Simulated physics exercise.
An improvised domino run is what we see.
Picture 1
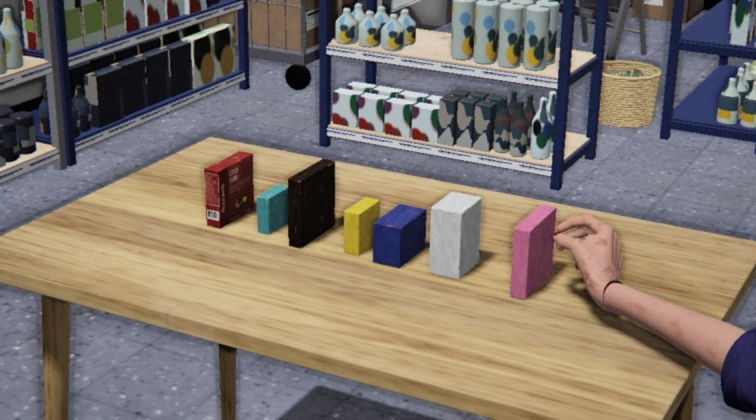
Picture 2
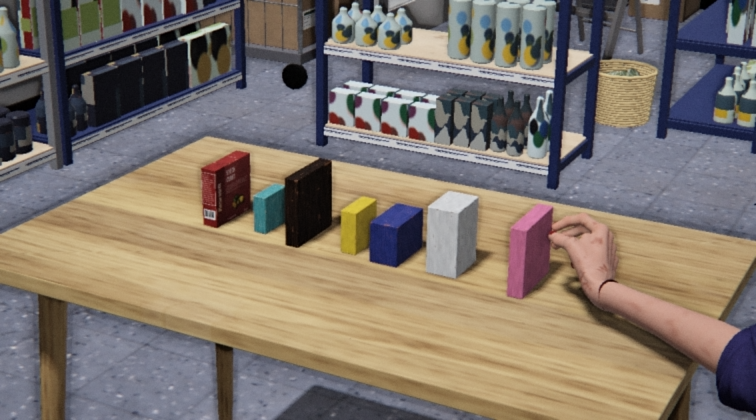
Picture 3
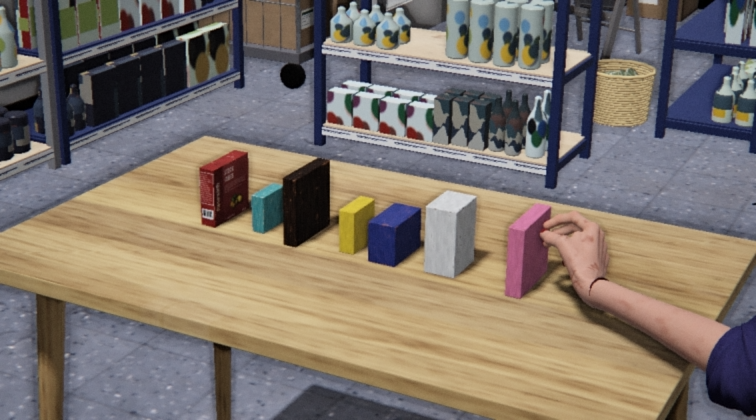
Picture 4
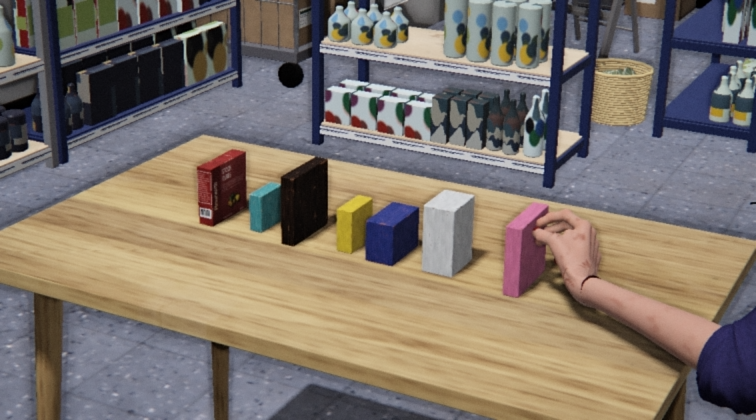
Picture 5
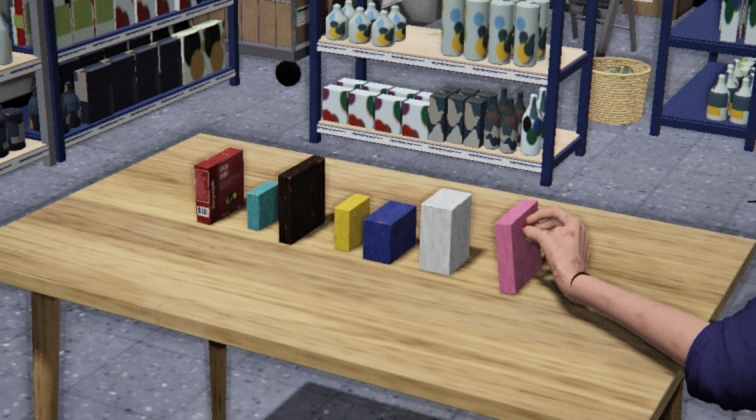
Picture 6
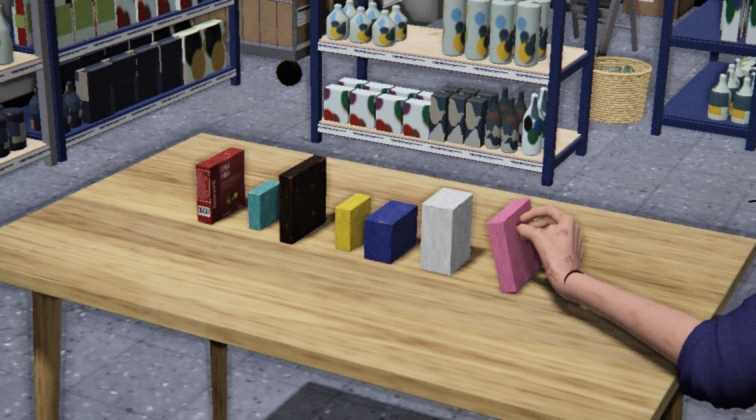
A pink block stands at the right end of a spaced row of seven upright pieces on a wooden table, seen from slightly above in a shop-like room with stocked shelves behind. Leftward from it are white, blue, yellow, black, turquoise and red pieces. A hand from the right pushes the pink one, which gradually leans left, while the view shifts very slightly.
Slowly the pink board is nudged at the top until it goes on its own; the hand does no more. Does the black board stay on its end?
Yes, it stays upright.
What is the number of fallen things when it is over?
Total count - 1.
Then, 0.20 s later than the last frame, pink board 51° over.
Then, 0.40 s later than the last frame, pink board 90° over.
When it is over, all 5 as before. End places, in pixels of the last picture, black board near (303, 199).
